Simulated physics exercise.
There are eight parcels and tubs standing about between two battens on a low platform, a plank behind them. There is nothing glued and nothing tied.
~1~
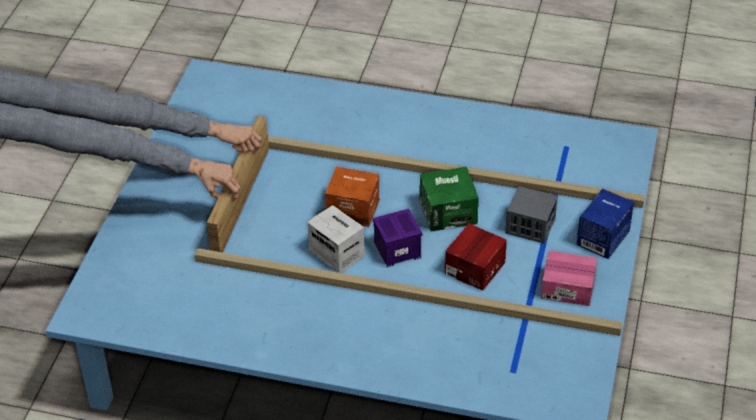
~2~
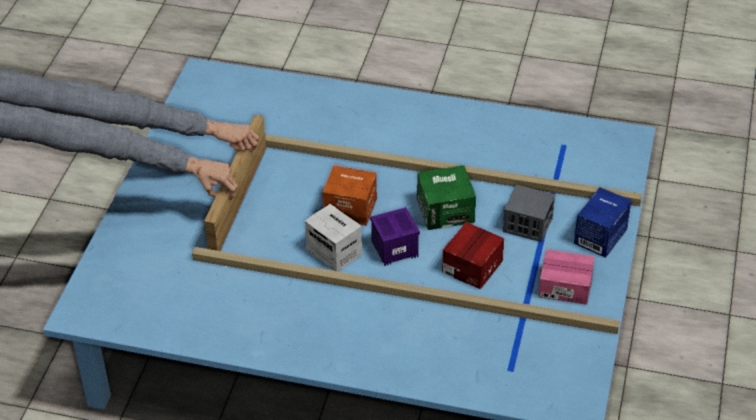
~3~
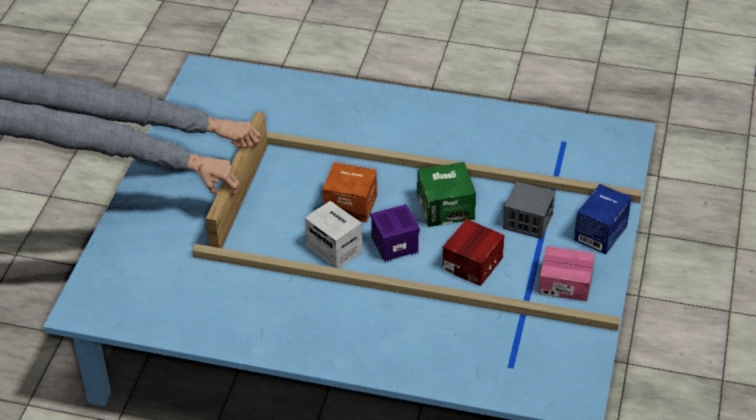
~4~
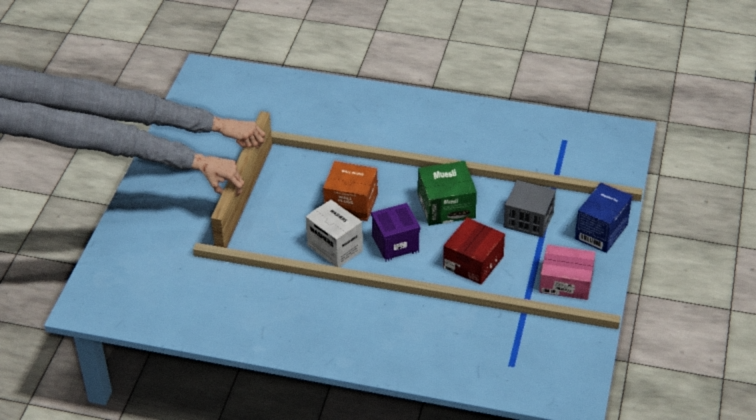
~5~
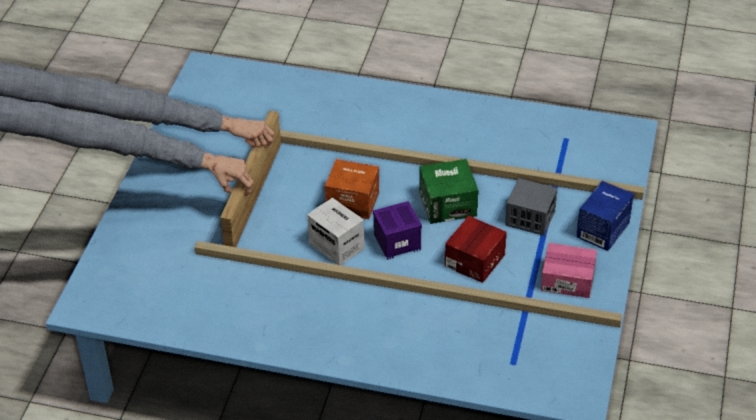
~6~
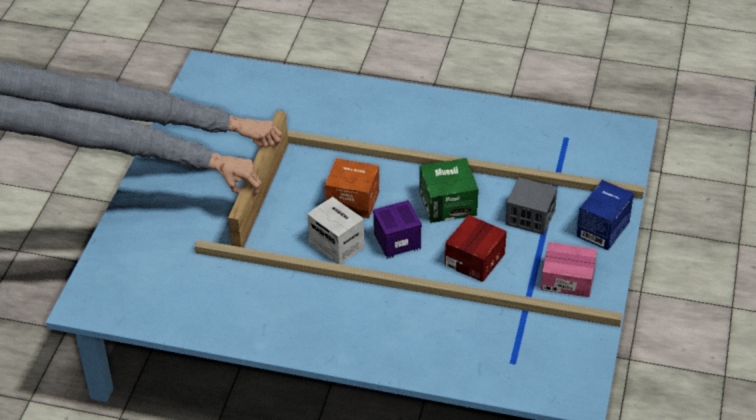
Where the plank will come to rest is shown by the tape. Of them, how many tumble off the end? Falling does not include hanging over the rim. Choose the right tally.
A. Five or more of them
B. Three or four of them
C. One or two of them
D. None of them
Three or four of them.
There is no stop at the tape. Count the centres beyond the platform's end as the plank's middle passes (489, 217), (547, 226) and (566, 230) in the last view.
In order, that gives 1, then 3, then 5.
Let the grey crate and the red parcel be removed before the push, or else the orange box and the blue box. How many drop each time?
Result: 1 in the first case, with 1 in the second.
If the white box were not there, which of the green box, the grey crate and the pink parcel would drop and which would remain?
Obs.: Green box is not lost, grey crate does drop, pink parcel does drop.
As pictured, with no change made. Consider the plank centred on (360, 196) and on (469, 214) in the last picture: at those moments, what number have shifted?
One spot: 3. Other spot: 8.
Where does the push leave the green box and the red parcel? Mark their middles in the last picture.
Final spots - green box (619, 217), red parcel (612, 282).
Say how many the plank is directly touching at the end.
Total: 2.
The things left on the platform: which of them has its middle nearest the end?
The one is the red parcel.
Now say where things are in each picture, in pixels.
In the first frame, blue box (605, 224); pink parcel (569, 278); grey crate (531, 215); plank (239, 185); tape (542, 251).
In the second frame, pink parcel (567, 277); green box (446, 198).
In the third frame, grey crate (529, 210); plank (238, 180).
In the fourth frame, blue box (603, 217); orange box (351, 191).
In the fifth frame, pink parcel (569, 270); red parcel (476, 249).
In the sixth frame, blue box (605, 215); pink parcel (569, 270); grey crate (531, 206); plank (260, 179); tape (542, 242).
Early on, none off yet; blue box at rest near (605, 215); pink parcel at rest near (569, 270); grey crate at rest near (531, 206).
A while later, none off yet; blue box at rest near (605, 215); pink parcel at rest near (569, 270); grey crate travelled a little near (538, 208).
Further along, none off yet; blue box travelled about its own width near (649, 220); pink parcel travelled about its own width near (613, 274); grey crate travelled well along near (608, 224).
Finally, the number that fall off is three or four; lost, grey crate, pink parcel and blue box.
